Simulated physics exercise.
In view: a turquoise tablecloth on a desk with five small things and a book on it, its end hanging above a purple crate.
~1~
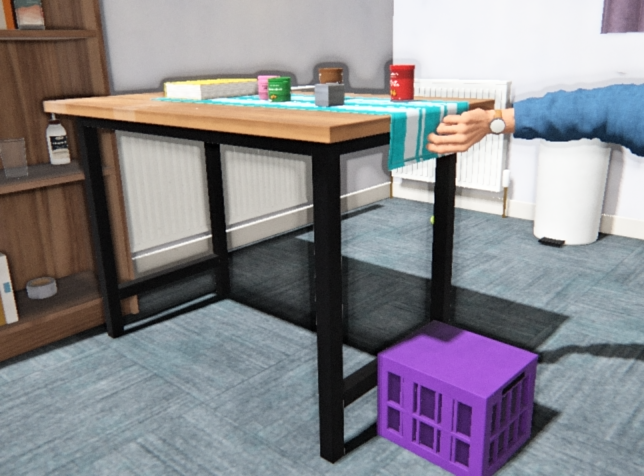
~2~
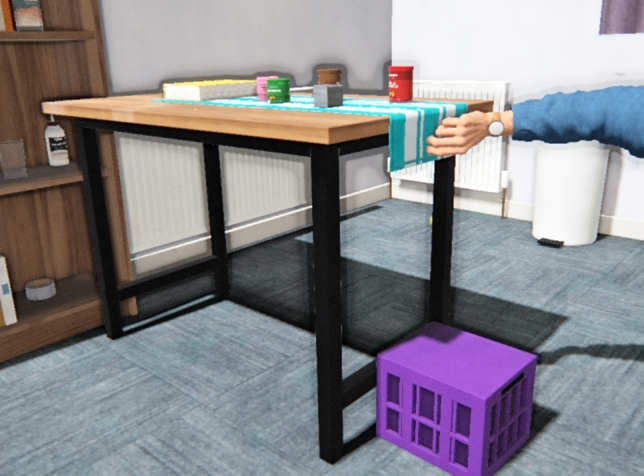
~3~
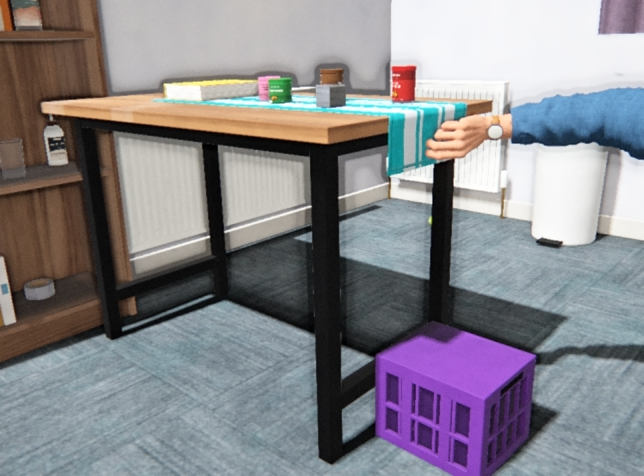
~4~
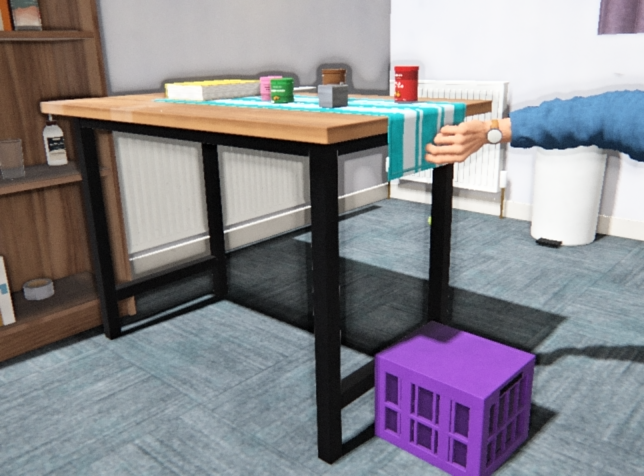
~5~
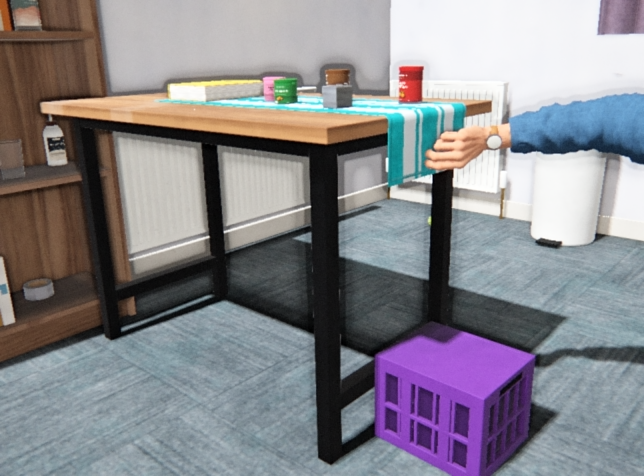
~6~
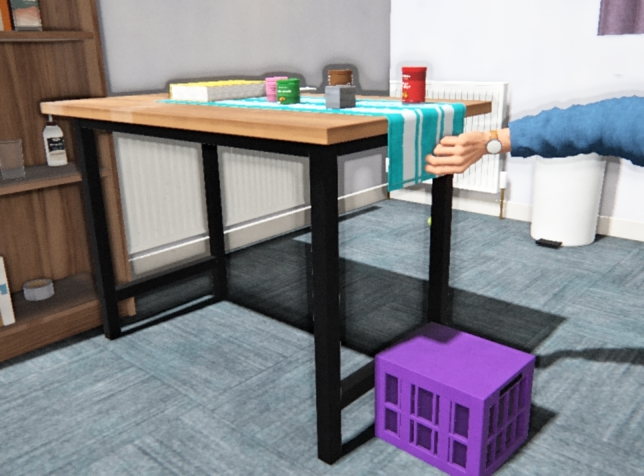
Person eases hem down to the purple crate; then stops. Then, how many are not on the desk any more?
By the end, four will have gone over.
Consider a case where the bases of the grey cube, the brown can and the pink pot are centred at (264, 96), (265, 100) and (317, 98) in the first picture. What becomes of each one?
The grey cube is still on top, the brown can is still on top, the pink pot is off the top.
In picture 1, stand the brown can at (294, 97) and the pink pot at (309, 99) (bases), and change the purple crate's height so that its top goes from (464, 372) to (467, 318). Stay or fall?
Brown can: Safe; pink pot: Safe.
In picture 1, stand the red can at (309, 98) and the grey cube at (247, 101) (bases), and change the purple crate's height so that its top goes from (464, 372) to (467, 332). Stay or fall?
In the end the red can is still on top and the grey cube is still on top.
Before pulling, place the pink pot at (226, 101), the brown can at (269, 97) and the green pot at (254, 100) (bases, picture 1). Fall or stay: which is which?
The pink pot ends up still aboard; the brown can ends up still aboard; the green pot ends up still aboard.
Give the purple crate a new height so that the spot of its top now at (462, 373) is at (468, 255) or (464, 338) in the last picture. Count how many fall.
We'd see 1, then 3.
A little later, hem near (429, 285); red can and grey cube gone.
Next, hem near (429, 332); red can, grey cube and brown can gone.
When it is over, hem on the crate; red can, grey cube, brown can and green pot gone. Over the edge go four.
